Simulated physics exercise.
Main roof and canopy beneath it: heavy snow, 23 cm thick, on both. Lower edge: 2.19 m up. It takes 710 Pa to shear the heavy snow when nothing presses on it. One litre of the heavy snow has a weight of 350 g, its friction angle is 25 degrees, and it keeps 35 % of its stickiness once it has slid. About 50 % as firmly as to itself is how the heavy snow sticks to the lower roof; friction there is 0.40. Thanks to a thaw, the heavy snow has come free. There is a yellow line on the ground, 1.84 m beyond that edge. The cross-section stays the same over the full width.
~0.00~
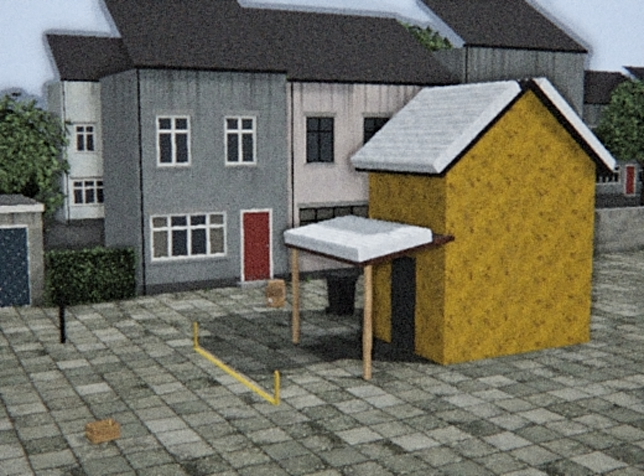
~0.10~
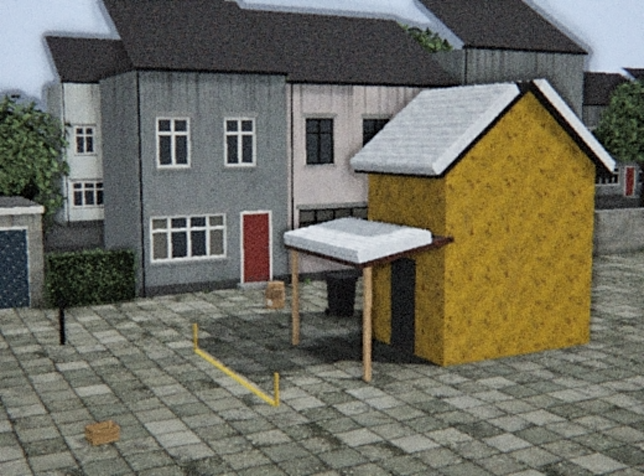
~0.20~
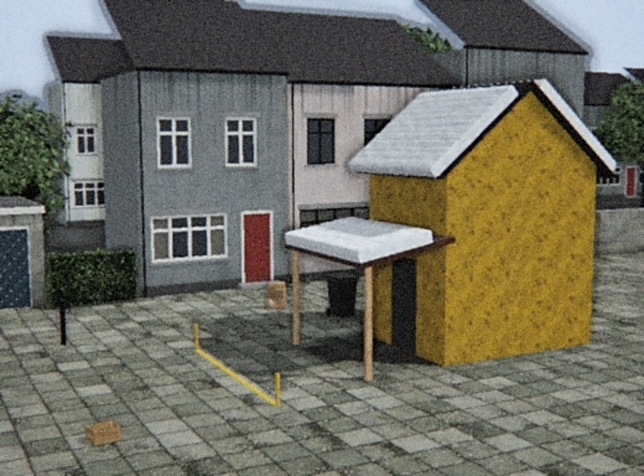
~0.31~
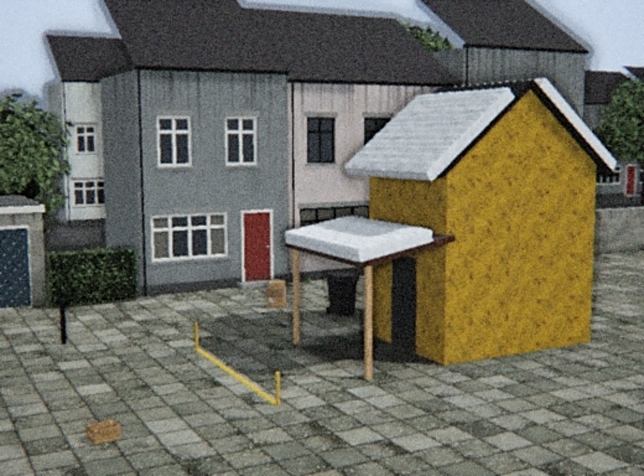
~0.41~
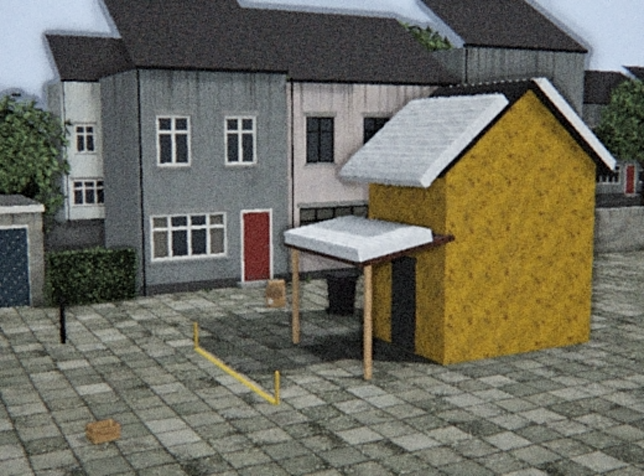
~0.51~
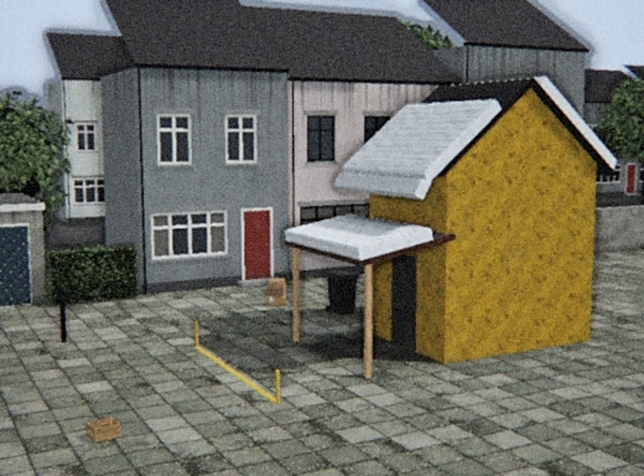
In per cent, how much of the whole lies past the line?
24 per cent.
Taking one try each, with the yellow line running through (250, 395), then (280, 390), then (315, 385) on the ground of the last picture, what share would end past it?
In that order: 16 %, 30 %, 45 %.
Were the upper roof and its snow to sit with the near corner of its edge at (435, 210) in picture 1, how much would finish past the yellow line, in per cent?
I'd put it at close to 0 percent.
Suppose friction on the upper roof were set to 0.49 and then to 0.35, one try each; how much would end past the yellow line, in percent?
1 %, then 10 %.
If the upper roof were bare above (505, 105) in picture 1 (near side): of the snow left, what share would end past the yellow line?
10 %.
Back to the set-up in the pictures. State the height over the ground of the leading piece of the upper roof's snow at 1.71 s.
Somewhere around 0.0 metres, I'd say.
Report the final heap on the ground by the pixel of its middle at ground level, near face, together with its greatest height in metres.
(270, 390), 0.2 m.
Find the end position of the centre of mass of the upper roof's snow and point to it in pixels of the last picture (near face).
Near (304, 337).
After 1.06 s, none is below the lower edge and 0 % is past the line.
After 1.71 s, 43 % is below the lower edge and 1 % is past the line.
After 2.35 s, 55 % is below the lower edge and 24 % is past the line.
After 3.00 s, 55 % is below the lower edge and 24 % is past the line.
After 3.40 s, at the end, 55 % is below the lower edge and 24 % is past the line.
